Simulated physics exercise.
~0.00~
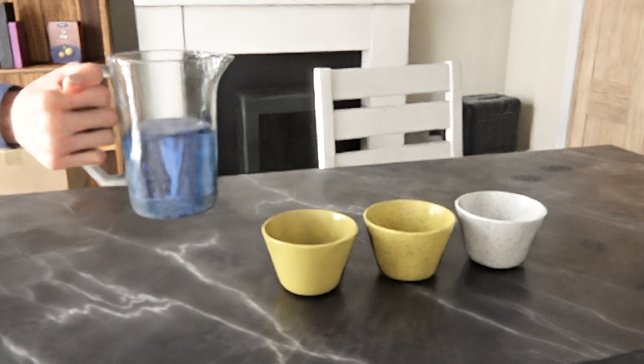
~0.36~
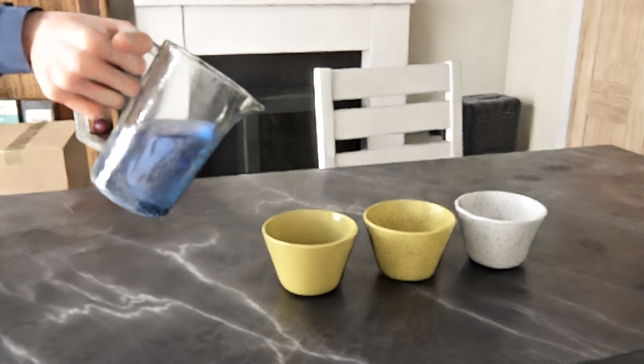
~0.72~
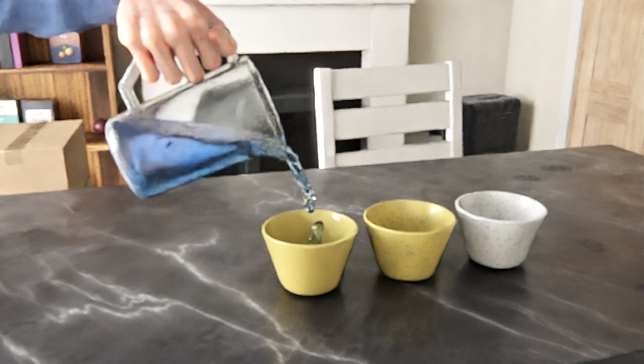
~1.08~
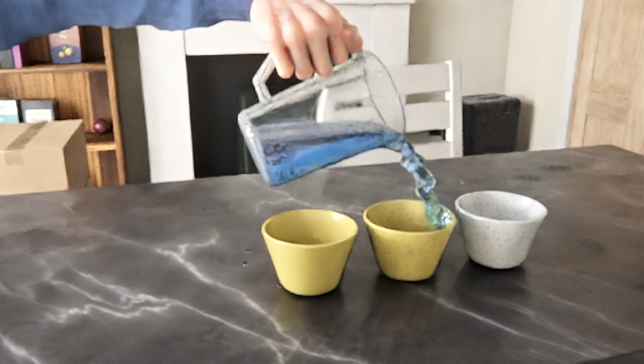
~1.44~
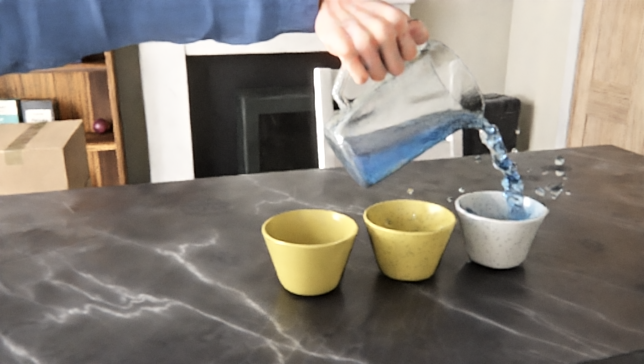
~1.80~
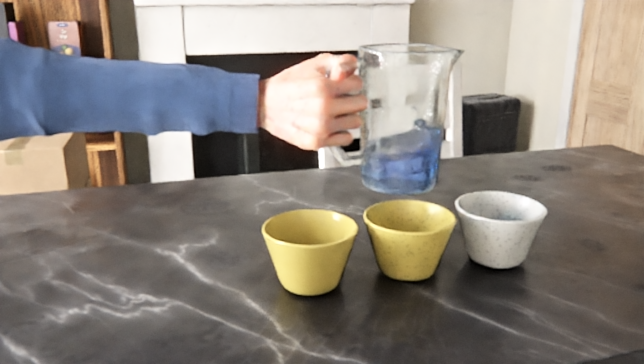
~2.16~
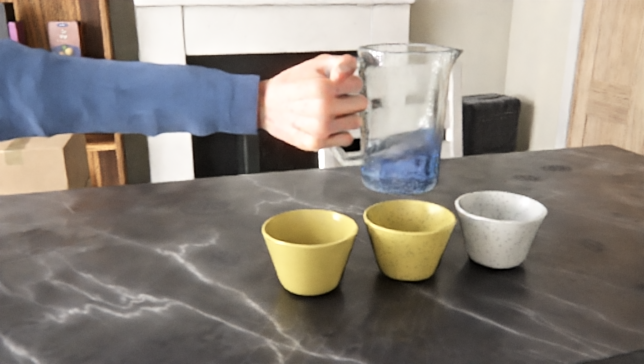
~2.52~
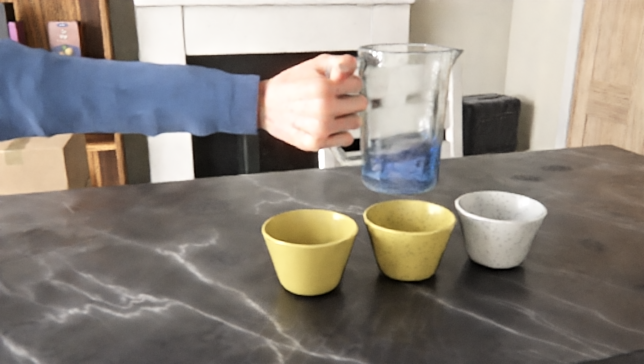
On a dark marbled table, a hand tilted a glass jug of blue water over two yellow cups and a pale one, pouring as it moved right and splashing a little, then held the jug upright behind them, some water still inside.
